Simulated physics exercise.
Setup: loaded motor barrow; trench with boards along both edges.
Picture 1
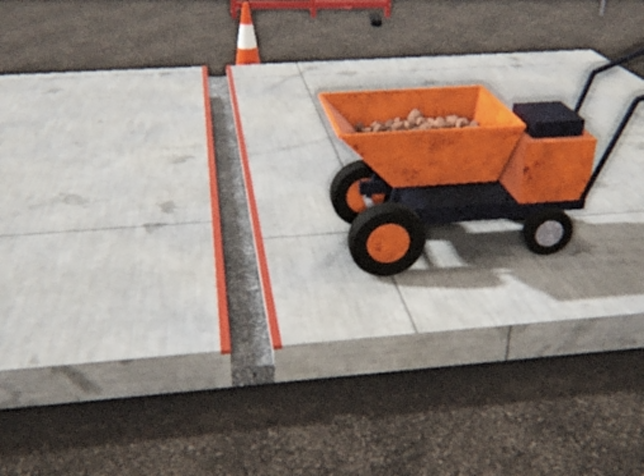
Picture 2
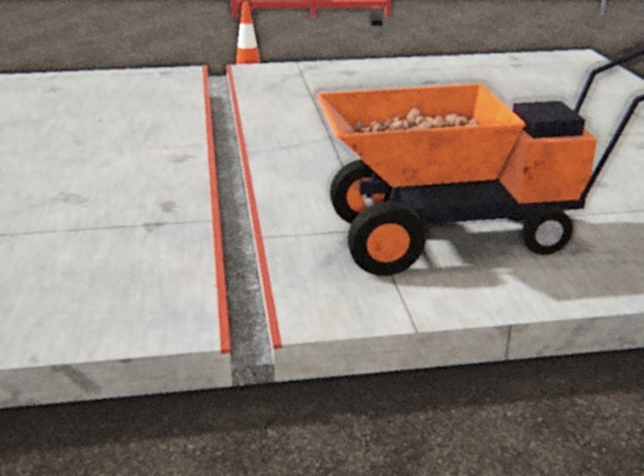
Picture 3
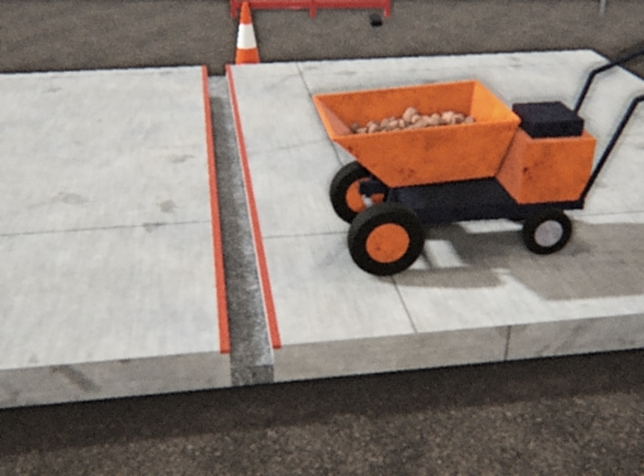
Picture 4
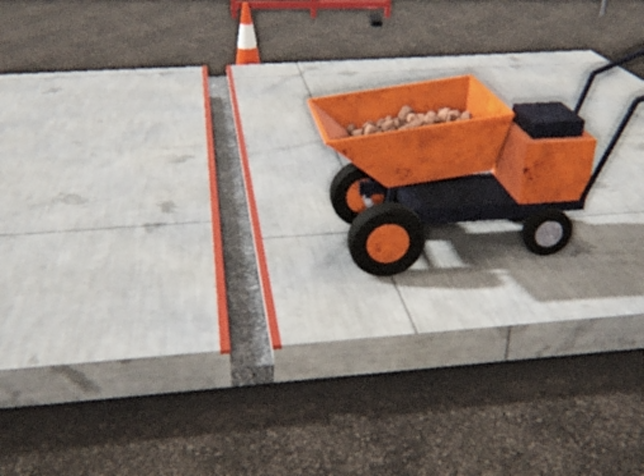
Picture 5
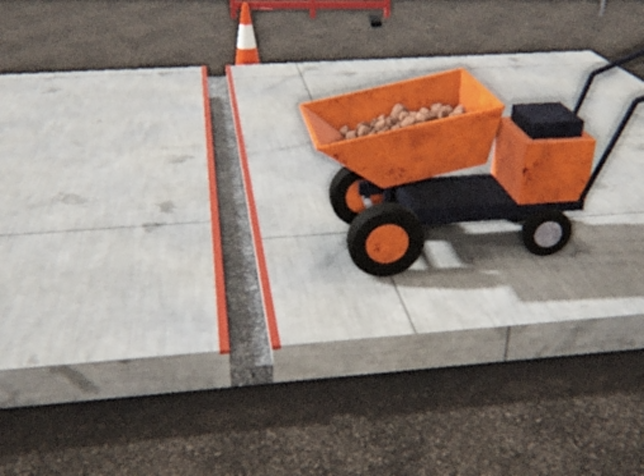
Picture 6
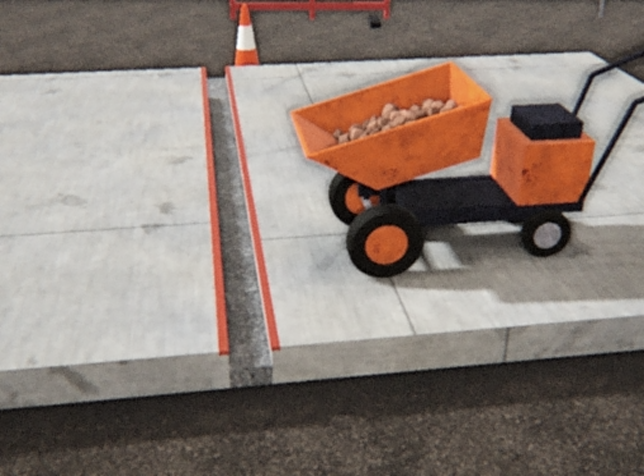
An orange motor barrow loaded with brownish rubble stands on a pale concrete slab, seen from slightly above and to the side in a paved work area. Left of it a narrow trench edged with red boards crosses the slab, with an orange-and-white cone and a red barrier behind. The skip starts level, then tilts gradually down toward the left while the wheels and camera stay still.
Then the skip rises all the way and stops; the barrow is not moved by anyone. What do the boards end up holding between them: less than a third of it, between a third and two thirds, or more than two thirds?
Caught: One to two thirds.
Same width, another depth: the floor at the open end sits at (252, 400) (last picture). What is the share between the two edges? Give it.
Estimate: Approx. 90 %.
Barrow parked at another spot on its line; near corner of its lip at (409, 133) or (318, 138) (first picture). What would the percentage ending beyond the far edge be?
In order, close to 0 and 50 in a hundred.
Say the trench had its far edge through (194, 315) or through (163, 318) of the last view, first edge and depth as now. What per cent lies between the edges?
Estimated share: Try 1 approx. 80 in a hundred, try 2 approx. 100 in a hundred.
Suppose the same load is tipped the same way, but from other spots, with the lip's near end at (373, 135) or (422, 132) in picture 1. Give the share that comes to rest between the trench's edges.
Close to 50 in a hundred, and close to 20 in a hundred.
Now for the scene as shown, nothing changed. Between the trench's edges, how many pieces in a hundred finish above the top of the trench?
Share: Around 30 %.
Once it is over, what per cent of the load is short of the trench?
Roughly 0 in a hundred.
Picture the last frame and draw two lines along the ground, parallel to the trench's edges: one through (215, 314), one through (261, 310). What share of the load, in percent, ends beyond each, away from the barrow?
First roughly 20 percent, then 70 percent.
Shortly afterwards, skip tipped steeply; the whole lot in the skip.
Next, skip tipped right over; the bulk in the skip; near a quarter in or heaped over the trench; only a few beyond it.
Some moments later, skip tipped right over; near a quarter in the skip; only a few short of the trench; near half in or heaped over the trench; near a quarter beyond it.
In the end, skip tipped right over; near a quarter in the skip; only a few short of the trench; near half in or heaped over the trench; near a quarter beyond it.
